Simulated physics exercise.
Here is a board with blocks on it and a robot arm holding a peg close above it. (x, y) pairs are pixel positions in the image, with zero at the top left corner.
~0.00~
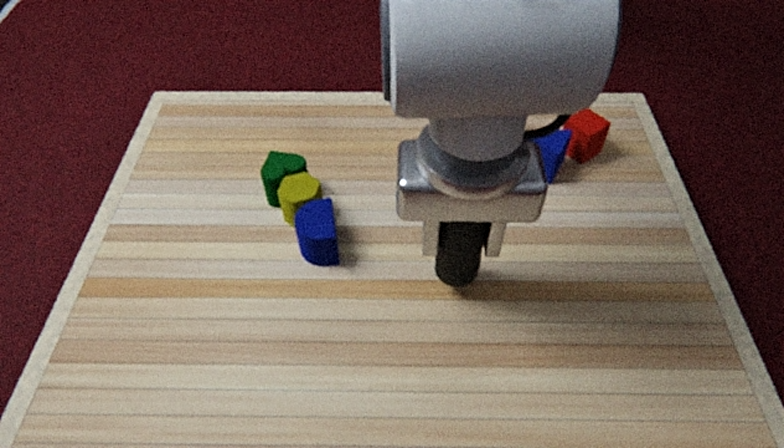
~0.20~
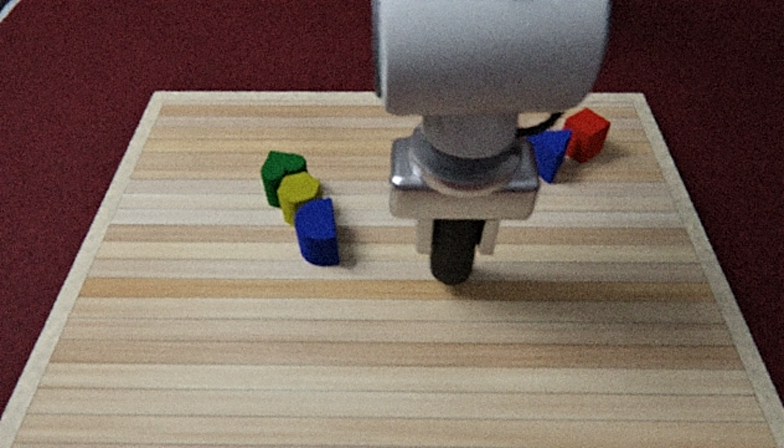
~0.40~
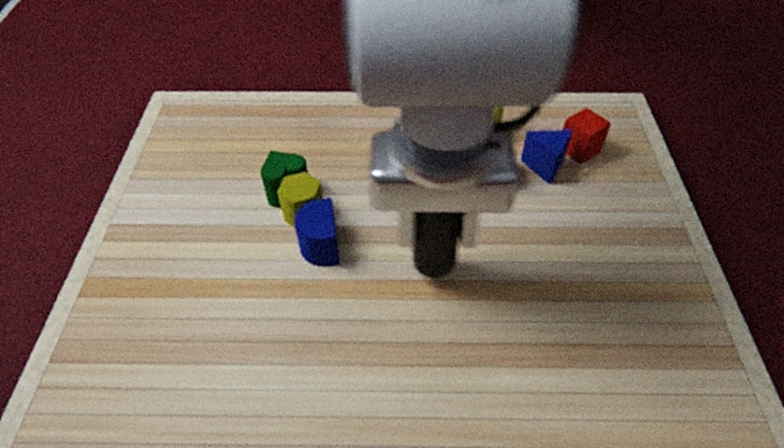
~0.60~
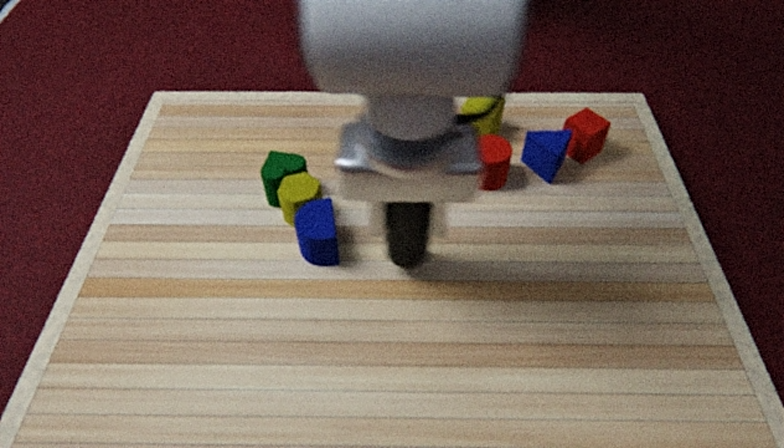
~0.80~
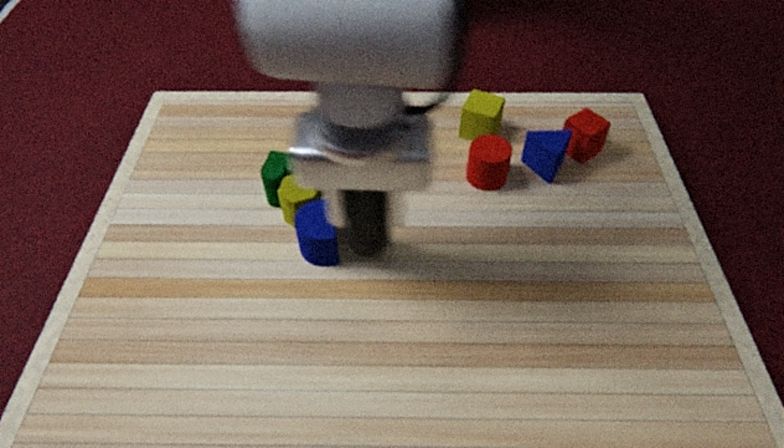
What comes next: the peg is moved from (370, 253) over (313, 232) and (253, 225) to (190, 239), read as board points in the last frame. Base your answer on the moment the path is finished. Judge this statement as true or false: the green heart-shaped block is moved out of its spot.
The statement is correct.
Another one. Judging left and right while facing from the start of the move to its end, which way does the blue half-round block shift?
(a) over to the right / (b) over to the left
It's b.
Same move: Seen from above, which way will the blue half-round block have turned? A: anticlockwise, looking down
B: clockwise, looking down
A (anticlockwise, looking down)
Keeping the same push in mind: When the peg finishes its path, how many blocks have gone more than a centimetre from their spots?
Answer: 3+.
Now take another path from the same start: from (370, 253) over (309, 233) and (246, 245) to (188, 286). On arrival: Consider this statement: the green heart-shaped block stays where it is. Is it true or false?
Answer: False.
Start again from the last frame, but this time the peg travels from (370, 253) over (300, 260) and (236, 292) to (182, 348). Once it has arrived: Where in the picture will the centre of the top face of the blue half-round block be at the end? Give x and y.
My prediction: (258, 213).
The first path, step by step. One third of the way, peg (310, 221); green heart-shaped block (277, 157); yellow six-sided block (286, 179), turned 30° clockwise; blue half-round block (271, 218).
Two thirds of the way, peg (250, 214); green heart-shaped block (271, 146), turned 45° clockwise; yellow six-sided block (253, 168), turned 80° clockwise; blue half-round block (235, 225), turned 75° anticlockwise.
At the end, peg (185, 227); green heart-shaped block (271, 146), turned 45° clockwise; yellow six-sided block (253, 168), turned 80° clockwise; blue half-round block (231, 229), turned 95° anticlockwise.
